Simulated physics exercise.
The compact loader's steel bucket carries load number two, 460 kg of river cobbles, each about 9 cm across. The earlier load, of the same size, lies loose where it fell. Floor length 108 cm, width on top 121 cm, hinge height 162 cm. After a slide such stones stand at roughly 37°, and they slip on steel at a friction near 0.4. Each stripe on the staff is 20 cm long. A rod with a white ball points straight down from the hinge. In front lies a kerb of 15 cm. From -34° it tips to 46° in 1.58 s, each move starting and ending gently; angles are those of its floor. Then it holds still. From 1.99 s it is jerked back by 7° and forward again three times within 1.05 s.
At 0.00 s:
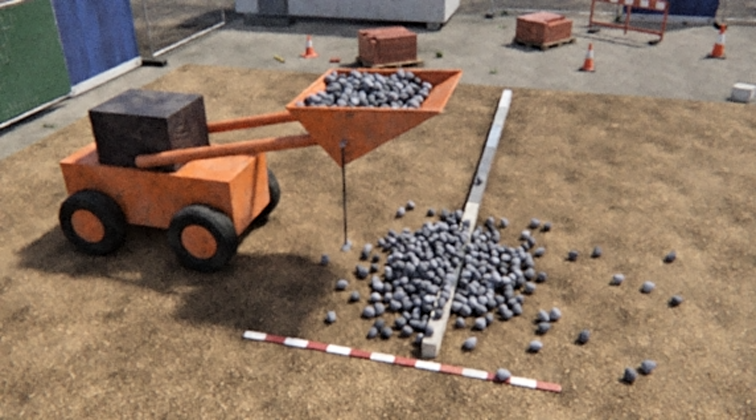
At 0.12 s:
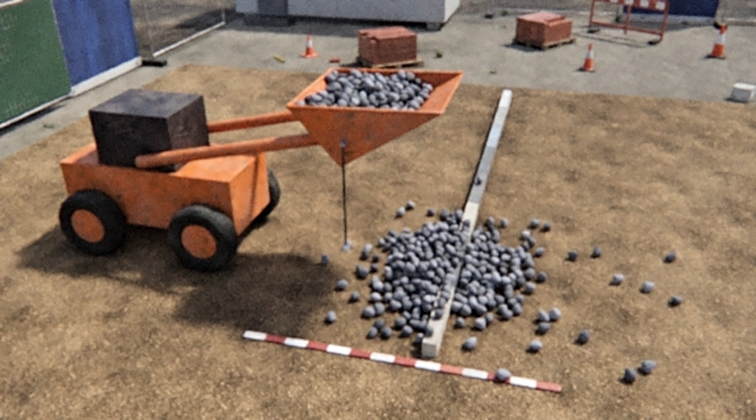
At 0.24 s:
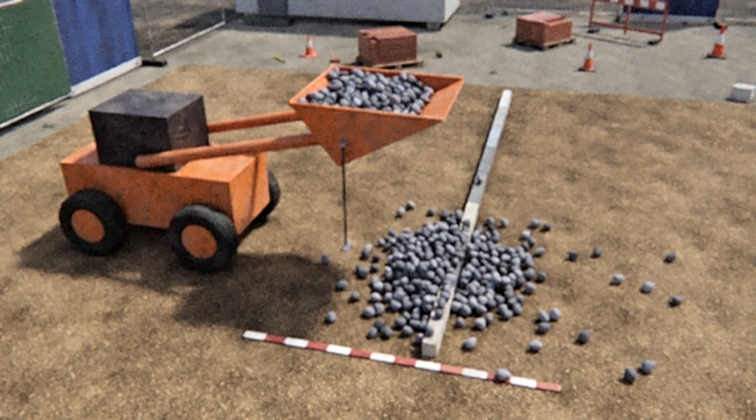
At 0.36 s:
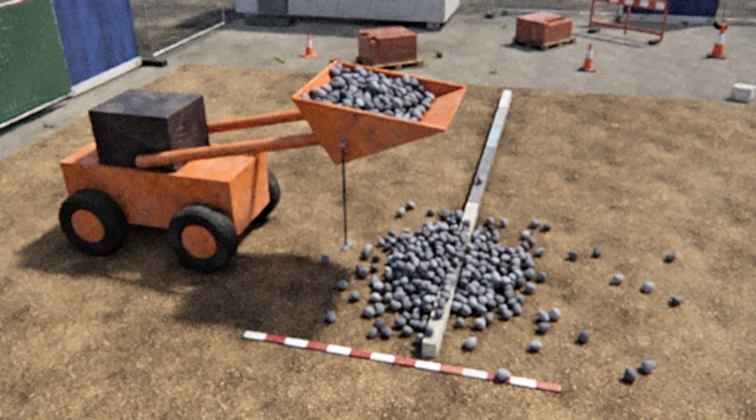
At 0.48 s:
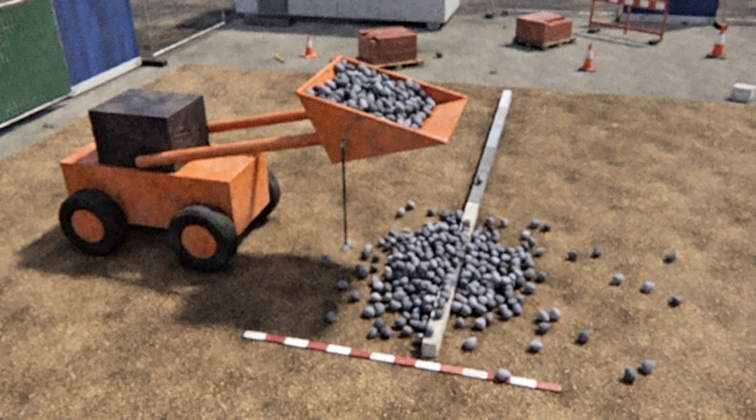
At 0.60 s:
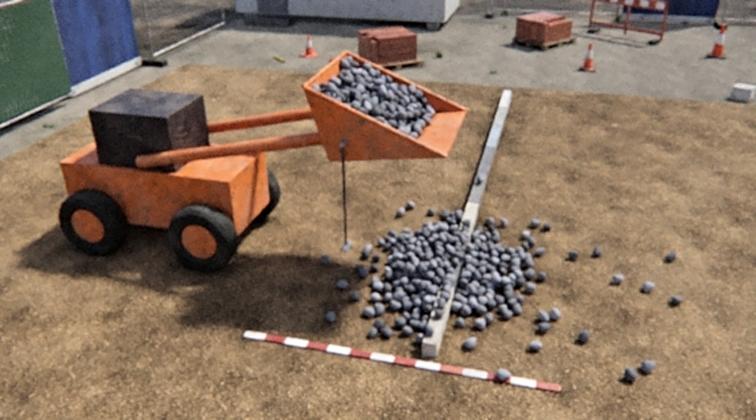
On a patch of bare brown ground, an orange loader holds a bucket heaped with grey stones above a loose pile lying across a pale kerb. The bucket stays almost level at first, then its right lip swings gradually downward while its back edge rises, and the stones inside shift slightly with it.
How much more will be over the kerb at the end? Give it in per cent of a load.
Roughly 66 per cent of a load more.
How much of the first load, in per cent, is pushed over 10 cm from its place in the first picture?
About 25 per cent.
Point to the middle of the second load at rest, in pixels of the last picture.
Near (479, 264).
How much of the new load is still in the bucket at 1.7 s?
It holds some 30 per cent.
After 1.2 s the floor is at 33°; in per cent of one load, 100 in the bucket, 68 on this side of the kerb, 32 over the kerb; the foremost stones are at (634, 302).
After 1.7 s the floor is at 46°; in per cent of one load, 29 in the bucket, 122 on this side of the kerb, 49 over the kerb; the foremost stones are at (634, 302).
After 3.5 s the floor is at 46°; in per cent of one load, 0 in the bucket, 102 on this side of the kerb, 98 over the kerb; the foremost stones are at (667, 318).
After 6.3 s the floor is at 46°; in per cent of one load, 0 in the bucket, 102 on this side of the kerb, 98 over the kerb; the foremost stones are at (667, 318). Net gain over the kerb, 66.
